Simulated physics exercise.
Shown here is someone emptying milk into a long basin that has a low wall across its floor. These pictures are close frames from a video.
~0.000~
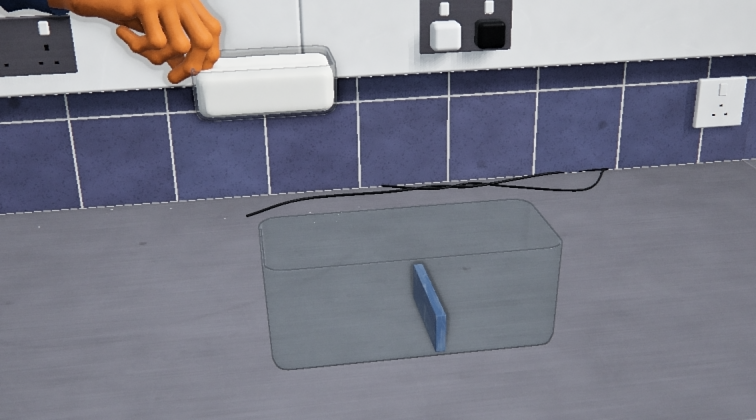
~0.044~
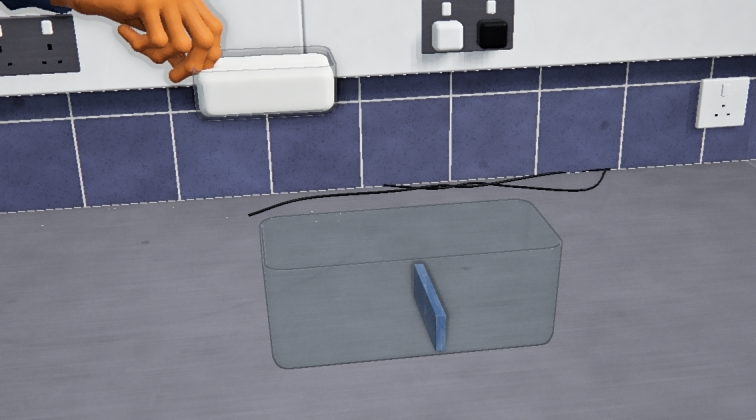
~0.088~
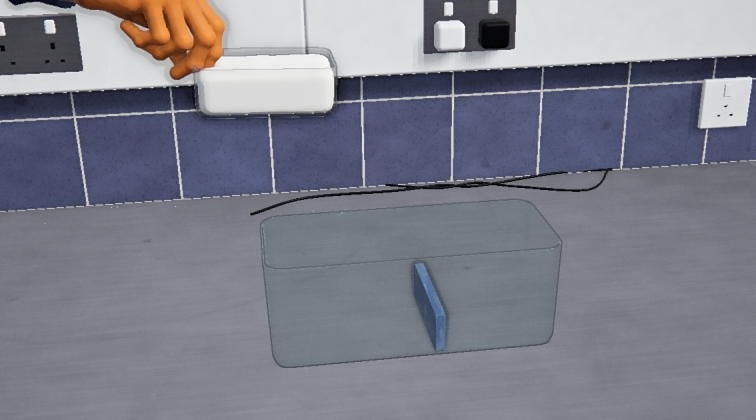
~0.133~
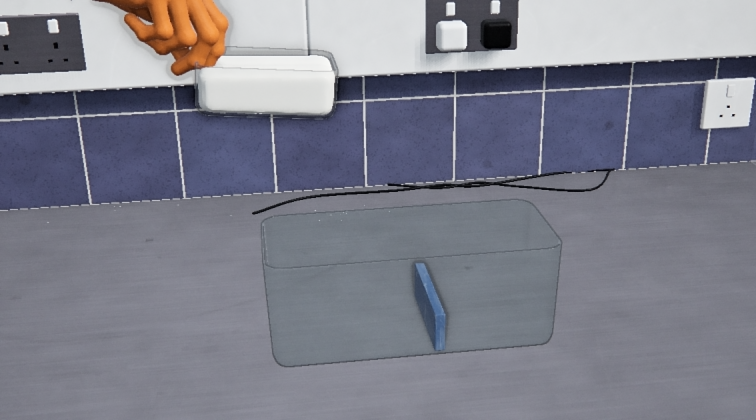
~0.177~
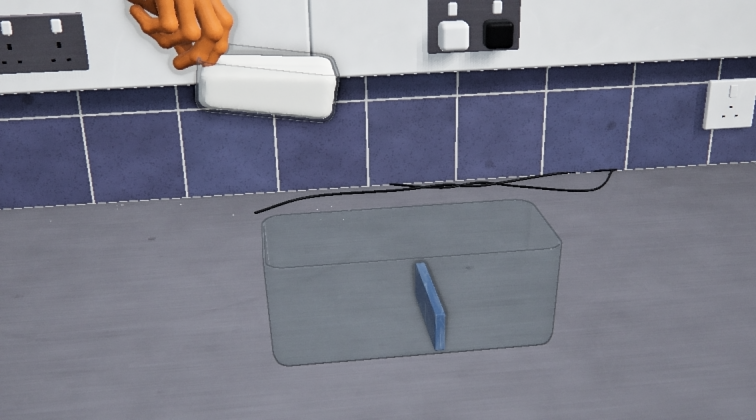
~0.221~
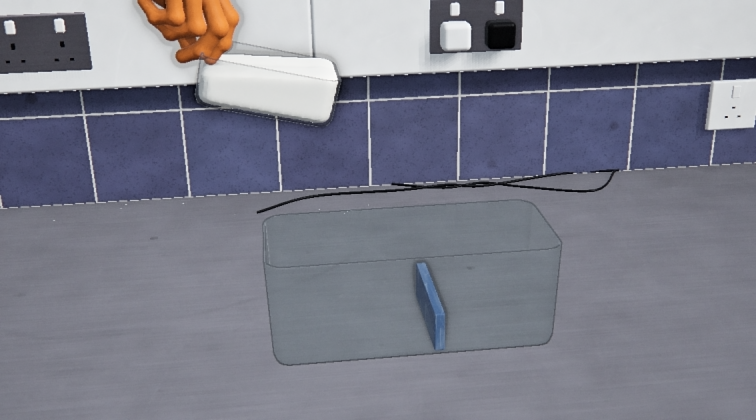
The clip shows a hand holding a clear container of white milk above a long transparent basin with a low blue wall across its floor, and the container gradually tilts down to the right.
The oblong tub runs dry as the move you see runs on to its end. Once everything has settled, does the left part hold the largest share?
It is the part on the left.
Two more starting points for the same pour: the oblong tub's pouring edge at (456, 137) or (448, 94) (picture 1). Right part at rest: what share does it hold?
90 and 85 per cent.
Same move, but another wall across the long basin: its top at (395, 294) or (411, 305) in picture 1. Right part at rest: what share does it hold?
Roughly 65 % and then 50 %.
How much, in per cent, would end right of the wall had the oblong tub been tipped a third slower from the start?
About 15 in a hundred.
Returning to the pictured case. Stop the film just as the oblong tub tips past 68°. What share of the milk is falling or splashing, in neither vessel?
Around 55 in a hundred.
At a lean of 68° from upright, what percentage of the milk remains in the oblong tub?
About 25 per cent.
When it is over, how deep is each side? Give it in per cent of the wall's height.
40 % left, 10 % right.
By 0.57 s the tilt is 68° and 26 per cent is still to pour, 17 is left of the wall and 0 right of it.
By 0.83 s the tilt is 95° and 6 per cent is still to pour, 70 is left of the wall and 14 right of it.
By 1.11 s the tilt is 96° and 2 per cent is still to pour, 77 is left of the wall and 15 right of it.
By 1.40 s the tilt is 96° and 0 per cent is still to pour, 79 is left of the wall and 15 right of it.
At rest 79 per cent lies left of the wall, 15 right of it and 5 outside.
